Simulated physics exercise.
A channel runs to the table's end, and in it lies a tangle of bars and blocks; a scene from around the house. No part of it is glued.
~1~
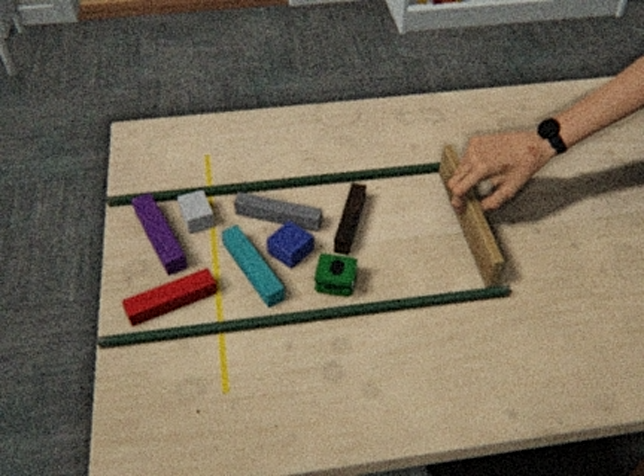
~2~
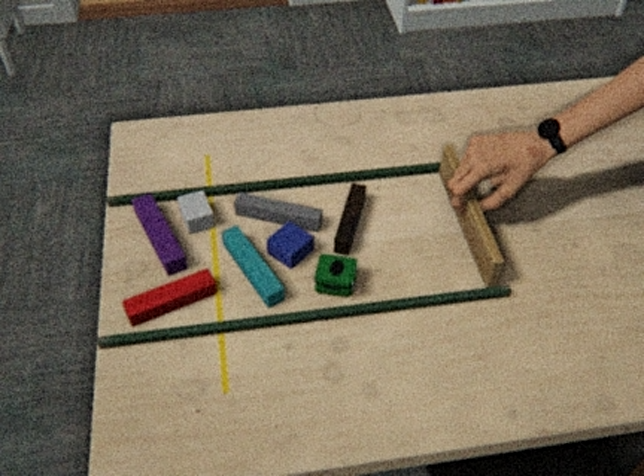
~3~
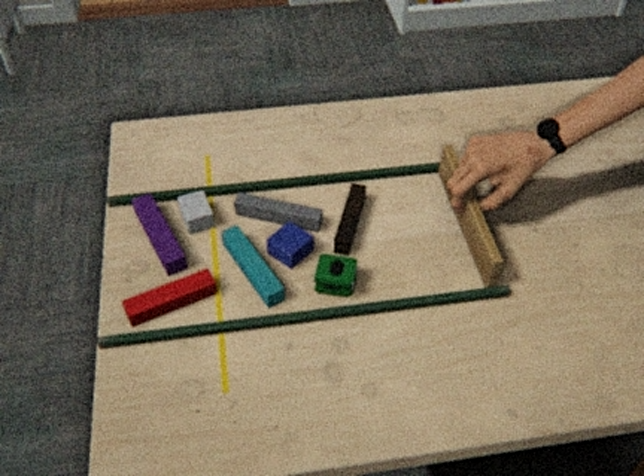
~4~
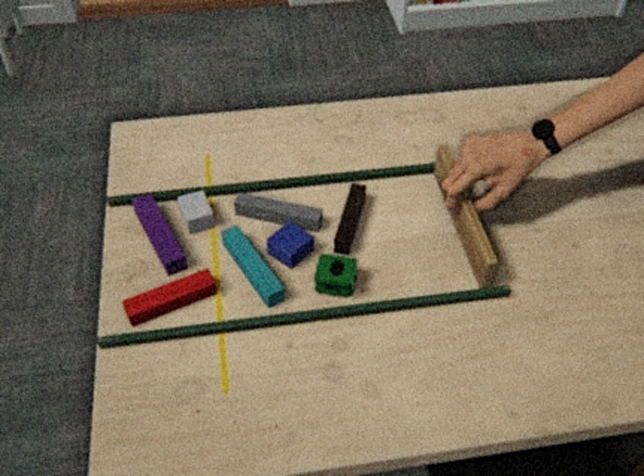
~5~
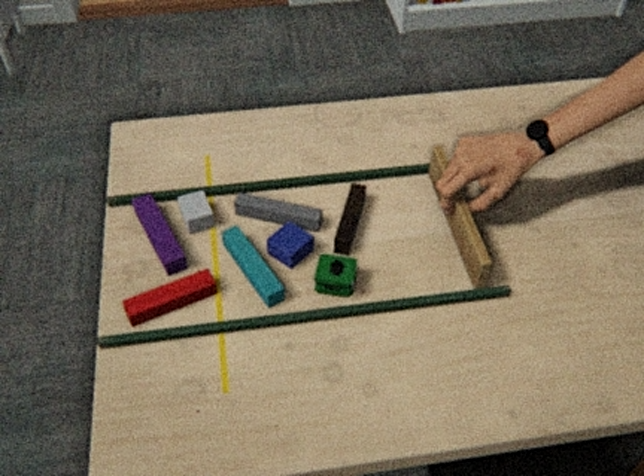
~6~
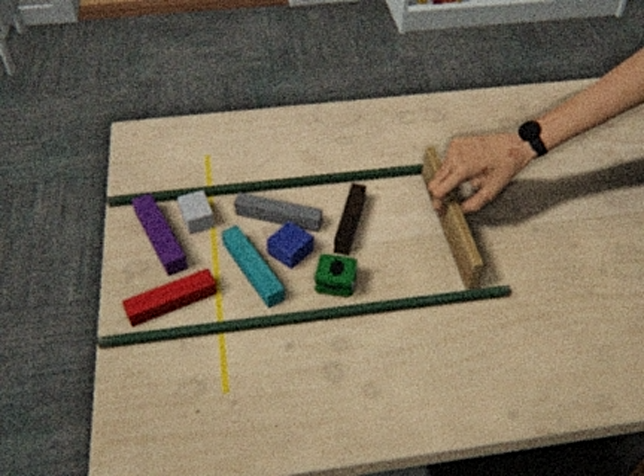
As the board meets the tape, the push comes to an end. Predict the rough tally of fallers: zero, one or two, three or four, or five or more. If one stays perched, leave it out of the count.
Lost: Nothing.
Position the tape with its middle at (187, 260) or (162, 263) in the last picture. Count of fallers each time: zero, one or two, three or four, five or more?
In order, you'd get one or two falling, then three or four.
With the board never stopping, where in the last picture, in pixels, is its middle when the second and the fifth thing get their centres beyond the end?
First: Around (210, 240). Next: Around (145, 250).
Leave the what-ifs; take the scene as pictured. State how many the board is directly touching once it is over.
It is in contact with 2.
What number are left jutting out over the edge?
The total comes out at 2.
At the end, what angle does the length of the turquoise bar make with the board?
I'd put it at about 20°.
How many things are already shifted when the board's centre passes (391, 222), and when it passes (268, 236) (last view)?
First position 0; second position 8.
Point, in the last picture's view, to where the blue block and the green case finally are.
The blue block stops around (175, 256); the green case around (199, 298).
Soon after, none off yet; purple bar at rest near (159, 233); red stick at rest near (171, 297); white block at rest near (196, 212).
At rest, the number that fall off is zero.
